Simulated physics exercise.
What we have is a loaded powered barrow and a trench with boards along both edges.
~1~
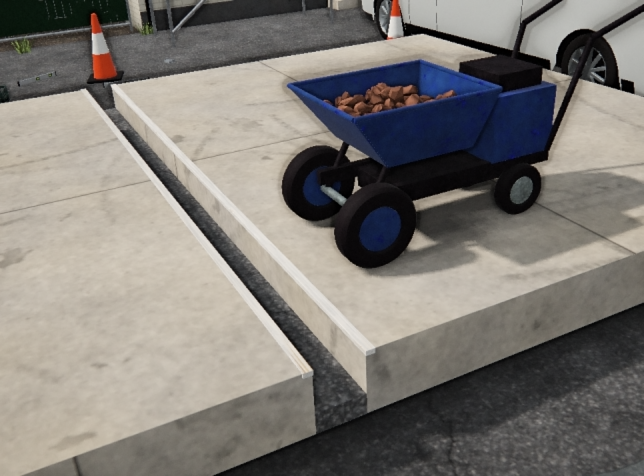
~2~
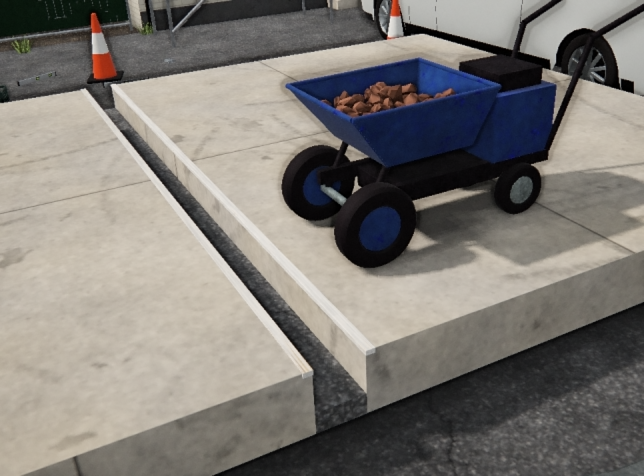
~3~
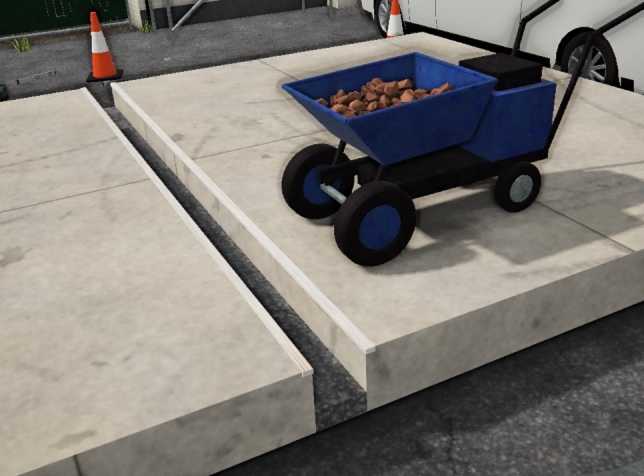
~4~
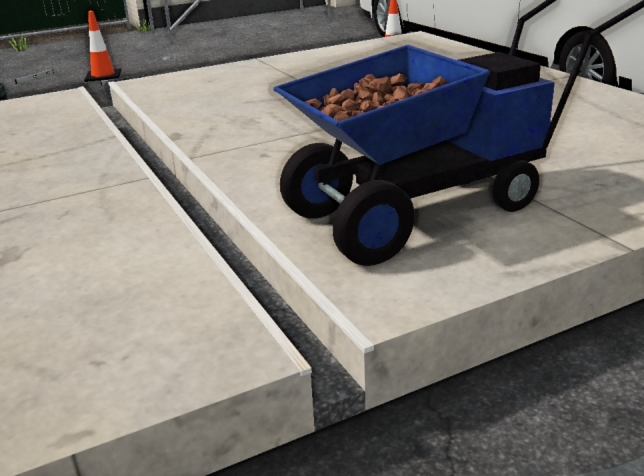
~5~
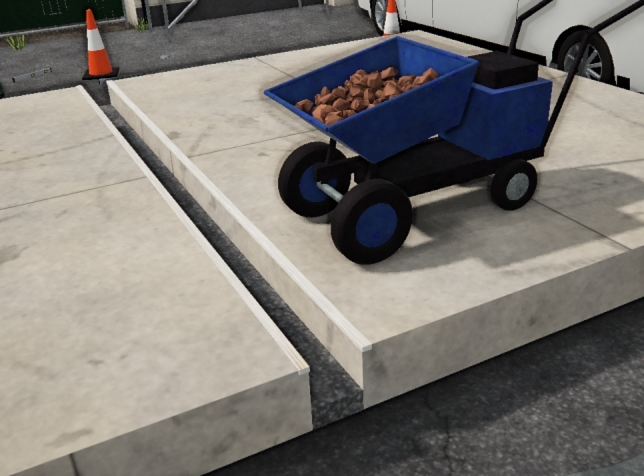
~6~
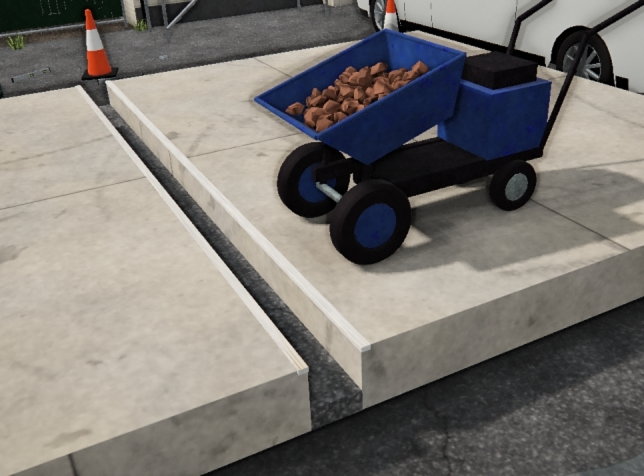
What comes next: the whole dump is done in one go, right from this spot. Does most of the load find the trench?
Predicted result: Mostly out.
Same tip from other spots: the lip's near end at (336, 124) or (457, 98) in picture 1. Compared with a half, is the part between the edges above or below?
To start, the lesser share; after that, the lesser share.
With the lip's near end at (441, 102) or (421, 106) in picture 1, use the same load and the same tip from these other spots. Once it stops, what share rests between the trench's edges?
The first gives close to 50 per cent and the second 80 per cent.
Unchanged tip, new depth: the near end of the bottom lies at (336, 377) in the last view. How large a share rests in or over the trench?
30 %.
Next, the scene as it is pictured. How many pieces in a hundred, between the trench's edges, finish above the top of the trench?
0 per cent or thereabouts.
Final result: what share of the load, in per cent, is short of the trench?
Roughly 0 in a hundred.
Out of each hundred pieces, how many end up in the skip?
It ends up near 0 per cent.
Just after the last frame, skip tipped steeply; every one in the skip.
A moment on, skip tipped right over; the larger part in the skip; about a tenth beyond it; about a tenth falling.
Further on, skip tipped right over; about a tenth in the skip; about a tenth in or heaped over the trench; the larger part beyond it.
When it is over, skip tipped right over; roughly a quarter in or heaped over the trench; roughly two thirds beyond it.
